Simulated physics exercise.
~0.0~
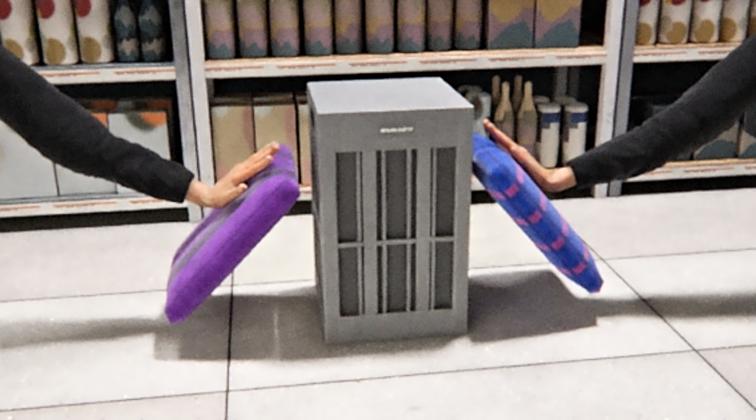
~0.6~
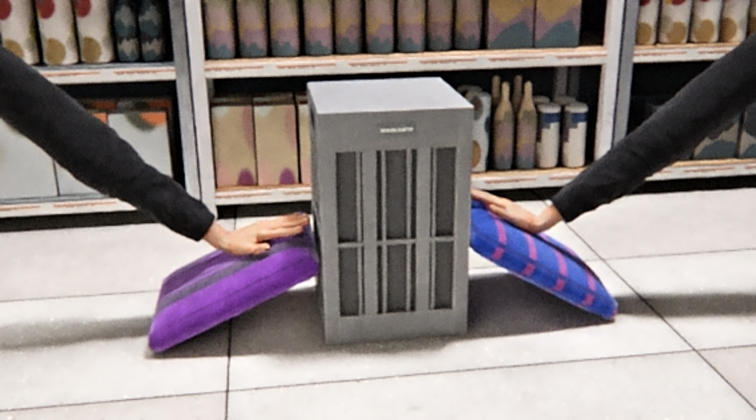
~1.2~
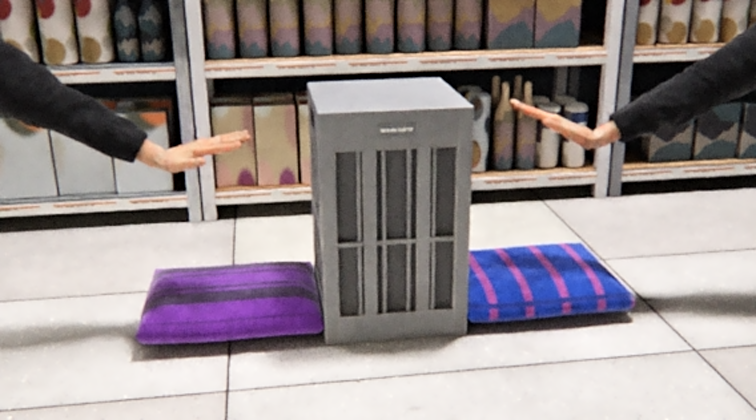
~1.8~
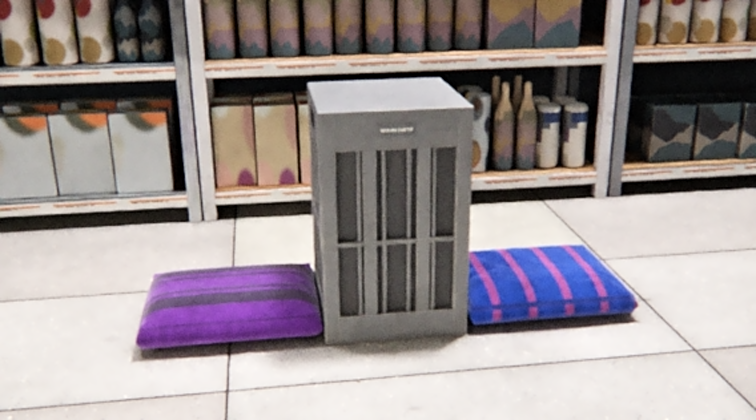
A grey crate with slatted panels stands upright on a bare tiled floor, seen from the front by a still camera, with store shelves of boxes and bottles behind it. Two dark-sleeved arms reach in from either side, one holding a purple cushion leaning at the crate's left and the other a blue cushion with pink stripes at its right. Under the hands, both cushions tilt lower, their outer ends sliding outward. The hands then lift off and draw away as the cushions lie flat. At the end, the arms are gone and both cushions rest on the floor beside the unmoved crate.
